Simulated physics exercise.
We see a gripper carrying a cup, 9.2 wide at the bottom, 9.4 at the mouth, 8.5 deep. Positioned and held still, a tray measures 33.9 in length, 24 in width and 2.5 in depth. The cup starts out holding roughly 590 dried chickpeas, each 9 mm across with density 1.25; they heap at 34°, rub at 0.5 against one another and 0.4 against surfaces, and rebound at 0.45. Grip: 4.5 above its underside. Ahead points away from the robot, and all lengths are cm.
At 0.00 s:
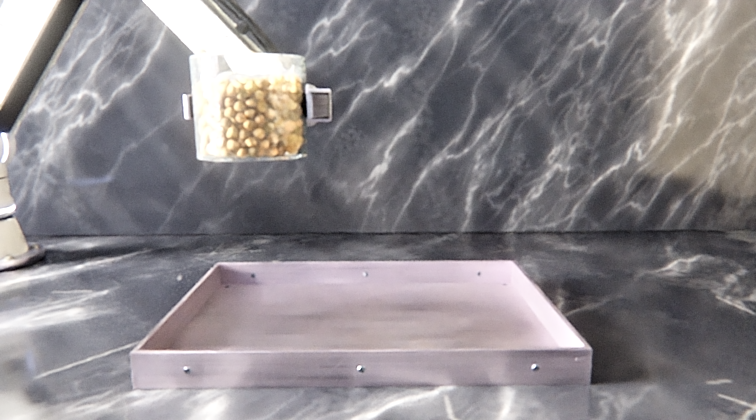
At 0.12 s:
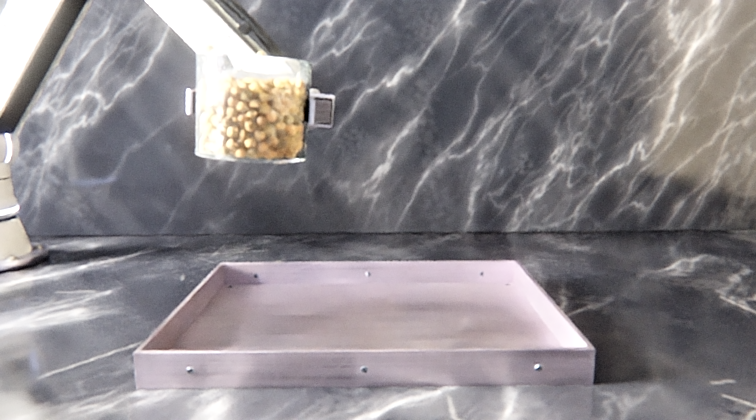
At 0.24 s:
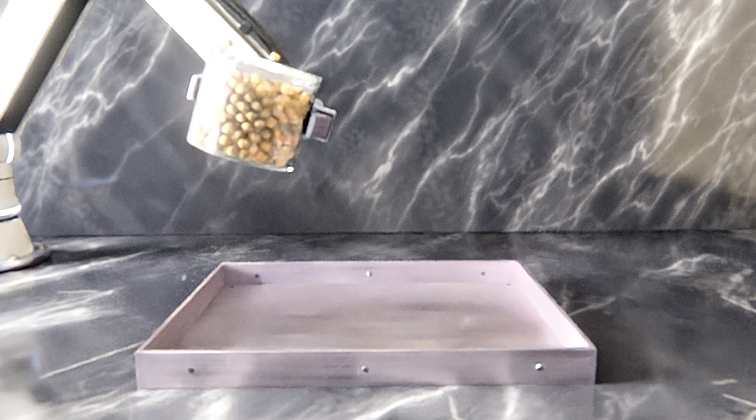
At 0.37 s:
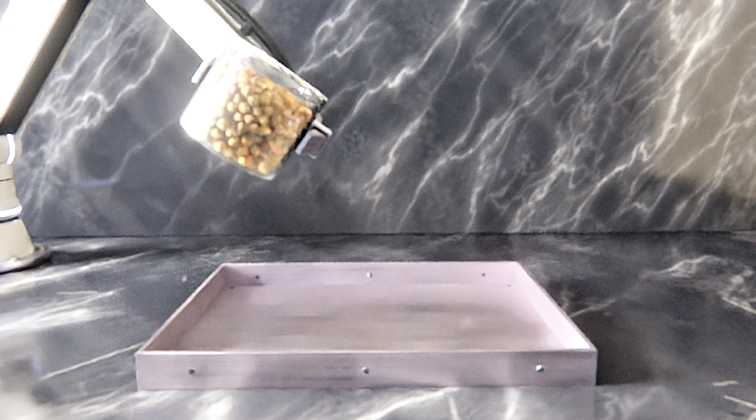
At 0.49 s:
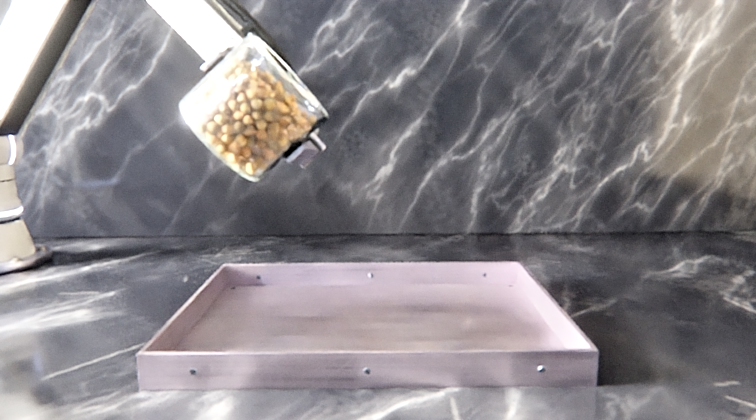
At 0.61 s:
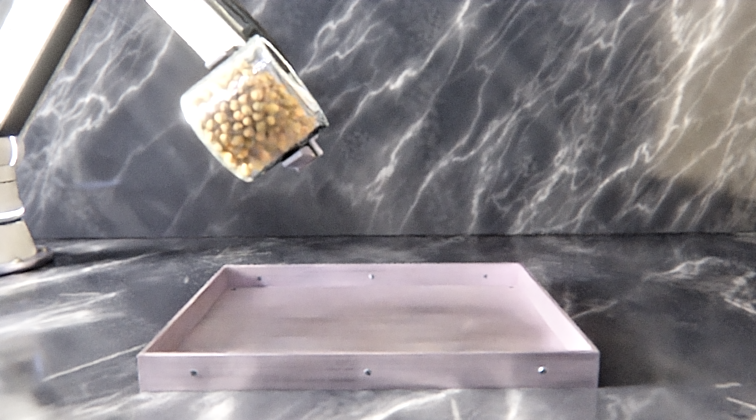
A robot arm tilts a clear cup of chickpeas to the right above a tray.
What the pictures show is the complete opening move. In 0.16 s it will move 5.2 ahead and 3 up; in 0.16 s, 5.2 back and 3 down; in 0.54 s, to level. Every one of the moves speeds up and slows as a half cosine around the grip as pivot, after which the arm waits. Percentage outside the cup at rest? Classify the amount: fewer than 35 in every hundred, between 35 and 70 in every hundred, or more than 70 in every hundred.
Fewer than 35 in every hundred.
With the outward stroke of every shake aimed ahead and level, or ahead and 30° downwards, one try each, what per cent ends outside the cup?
15 and 5 %.
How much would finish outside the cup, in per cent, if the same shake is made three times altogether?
I'd expect something close to 50 per cent.
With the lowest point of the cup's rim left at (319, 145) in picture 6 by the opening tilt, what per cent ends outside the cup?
Estimate: About 55 per cent.
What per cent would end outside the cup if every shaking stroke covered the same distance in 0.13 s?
About 40 per cent in that case.
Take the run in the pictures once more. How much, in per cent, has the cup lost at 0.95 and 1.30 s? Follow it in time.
Around 20 % and around 25 %.
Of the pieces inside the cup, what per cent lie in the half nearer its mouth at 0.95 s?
Near 45 in a hundred.
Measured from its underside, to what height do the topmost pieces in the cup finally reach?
Height at rest: Approx. 7.5 cm.
By 0.95 s, tilted 54° forward, highest piece 22 above the table; 465 in the cup, 129 in flight or on a rim.
By 1.30 s, tilted 12° forward, highest piece 25 above the table; 460 in the cup, 132 in the tray, 2 on the table or floor.
By 1.67 s, level, highest piece 24 above the table; 460 in the cup, 132 in the tray, 2 on the table or floor.
By 2.72 s, level, highest piece 24 above the table; 460 in the cup, 132 in the tray, 2 on the table or floor.
Final count, 460 in the cup, 132 in the tray, 2 on the table or floor. That is 23 % outside the cup.
